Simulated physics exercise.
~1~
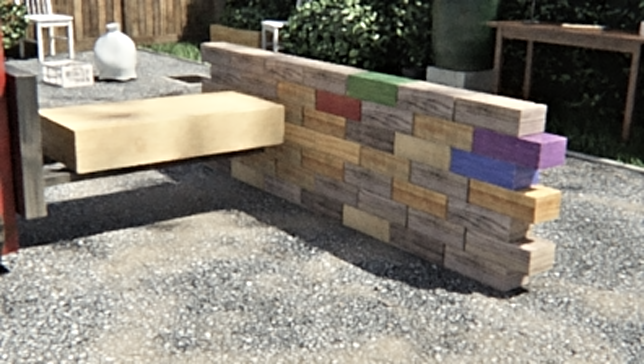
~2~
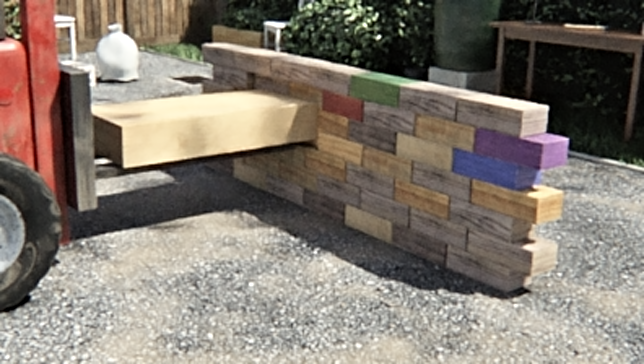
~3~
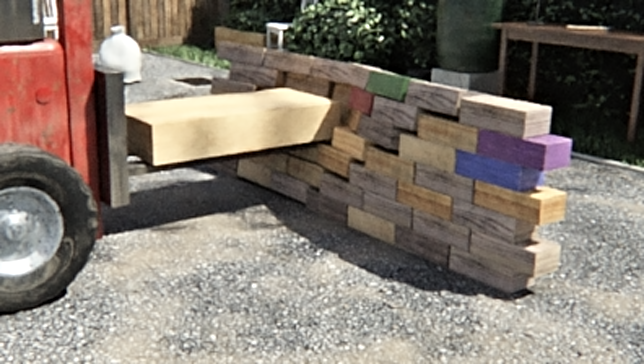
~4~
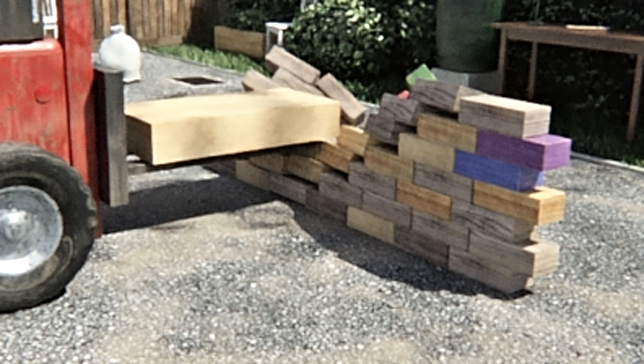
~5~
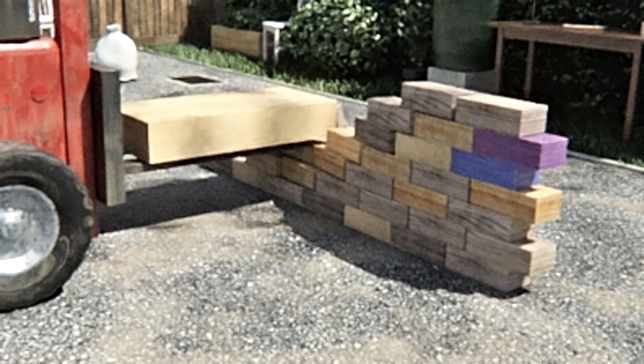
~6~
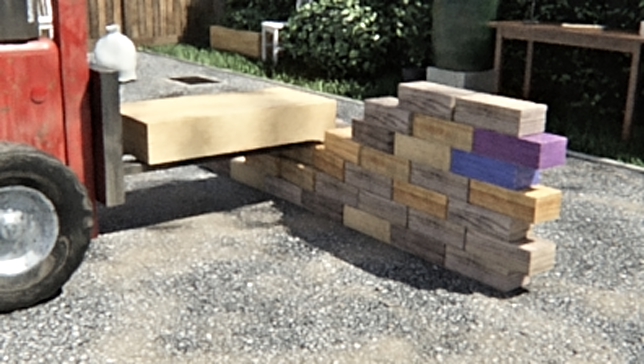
Red forklift pushing a pale block into a staggered timber wall, toppling its upper left part while the right side stays standing.
